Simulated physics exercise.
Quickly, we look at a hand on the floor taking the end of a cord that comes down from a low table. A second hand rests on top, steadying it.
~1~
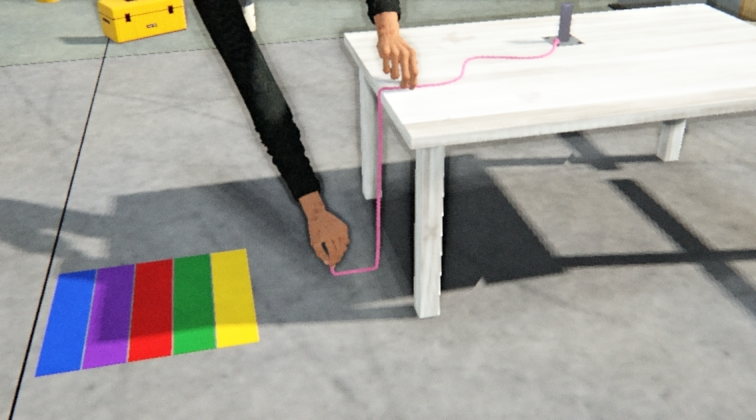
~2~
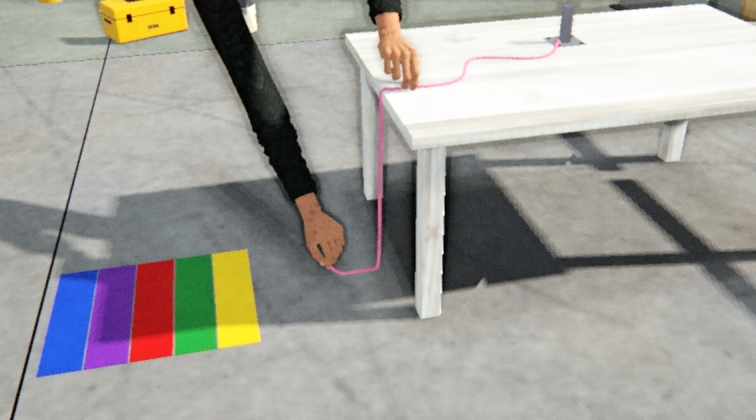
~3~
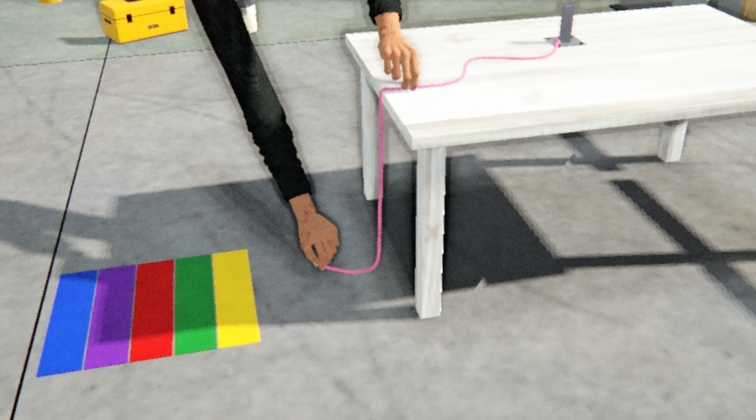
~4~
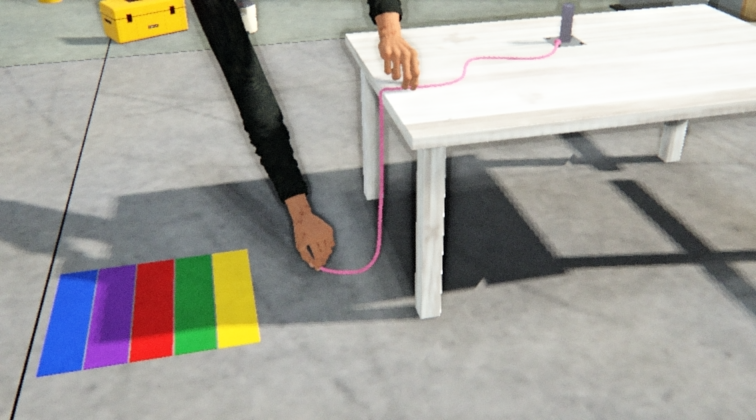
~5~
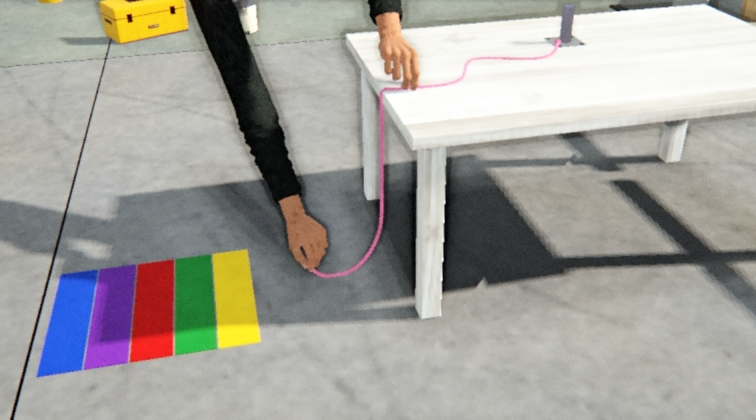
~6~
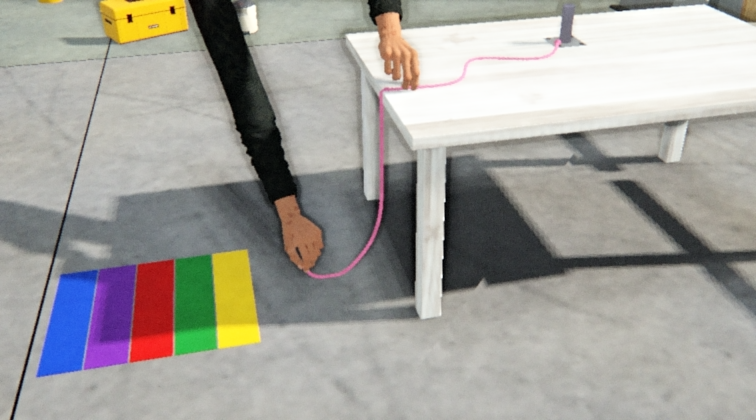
A hand near the floor slowly draws the end of a pink cord slightly left.
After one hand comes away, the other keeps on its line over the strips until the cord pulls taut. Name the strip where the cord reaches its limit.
Red.
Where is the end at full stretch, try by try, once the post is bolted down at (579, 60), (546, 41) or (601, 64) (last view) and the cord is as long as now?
The three places are (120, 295), (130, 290) and (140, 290), in that order.
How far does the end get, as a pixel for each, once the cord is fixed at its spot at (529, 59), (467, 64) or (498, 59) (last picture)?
First (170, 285), next (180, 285), last (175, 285).
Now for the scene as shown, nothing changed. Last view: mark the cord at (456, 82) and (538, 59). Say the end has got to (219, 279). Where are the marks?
Around (404, 78) and (511, 52).
Soon after, end near (219, 279); over yellow.
Then, end near (175, 286); over green.
At full stretch, end near (148, 289); over red. The end stops over the red strip.
